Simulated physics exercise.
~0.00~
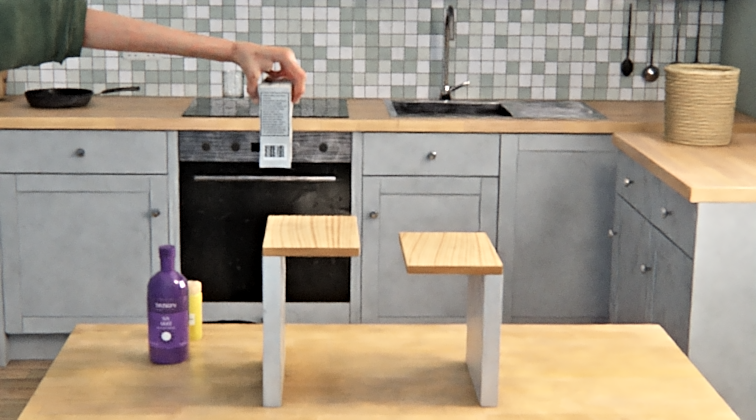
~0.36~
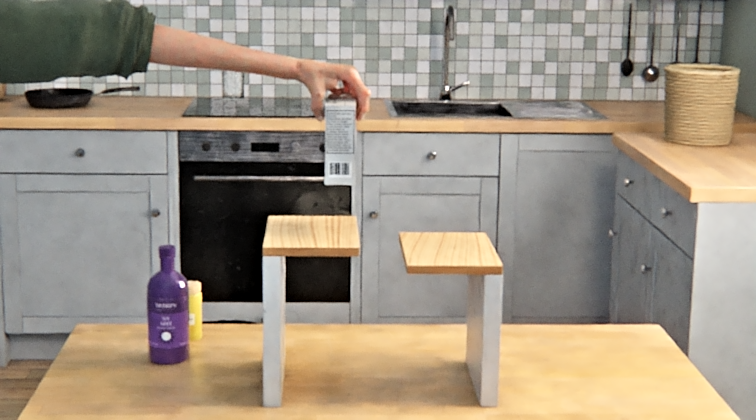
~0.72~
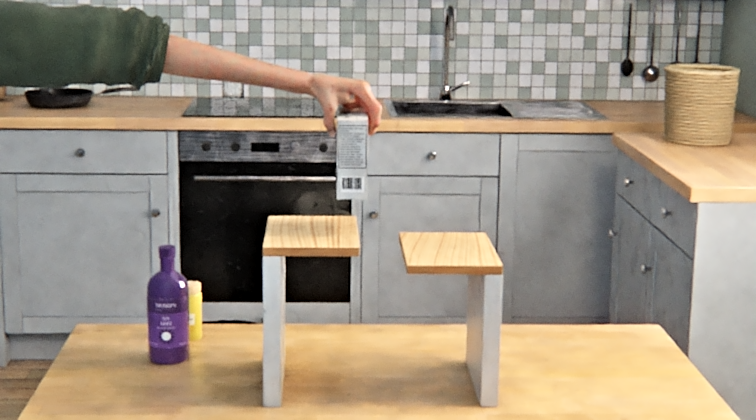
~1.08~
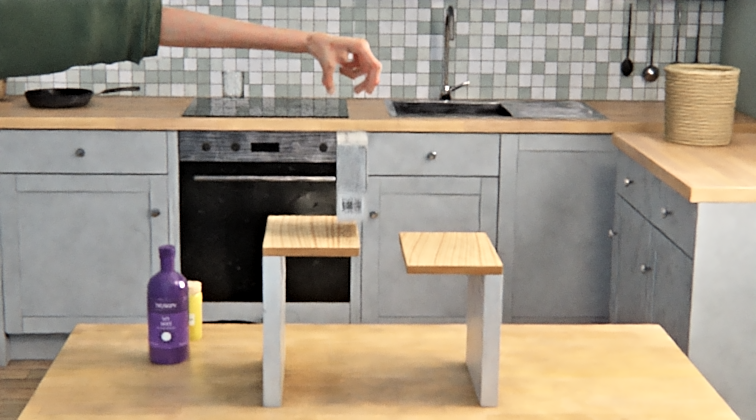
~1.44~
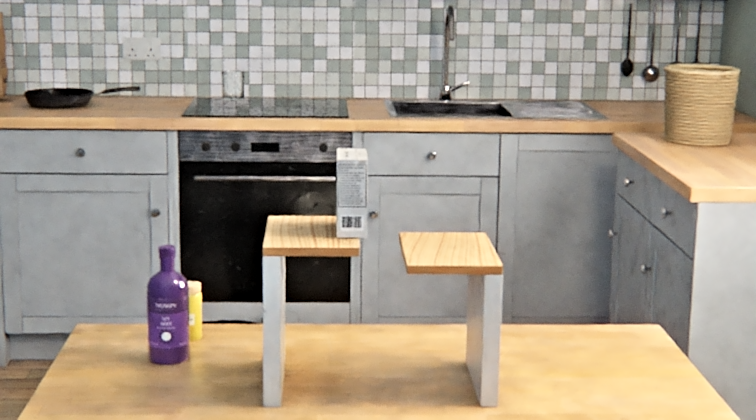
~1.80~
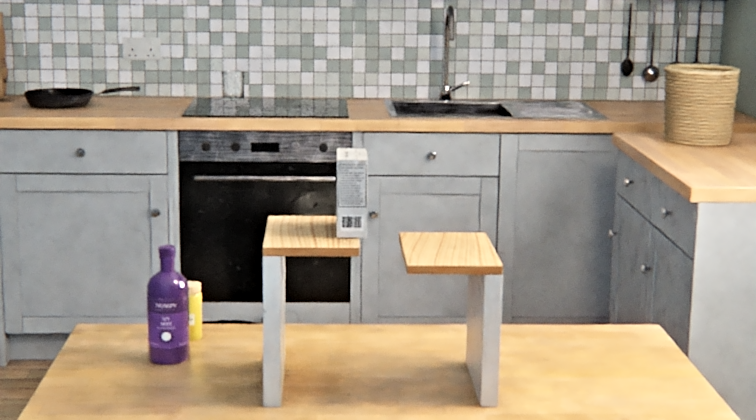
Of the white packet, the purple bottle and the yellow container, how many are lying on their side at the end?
None of them are. The packet is still upright by the left ledge, and the purple bottle and yellow container are still standing on the table.
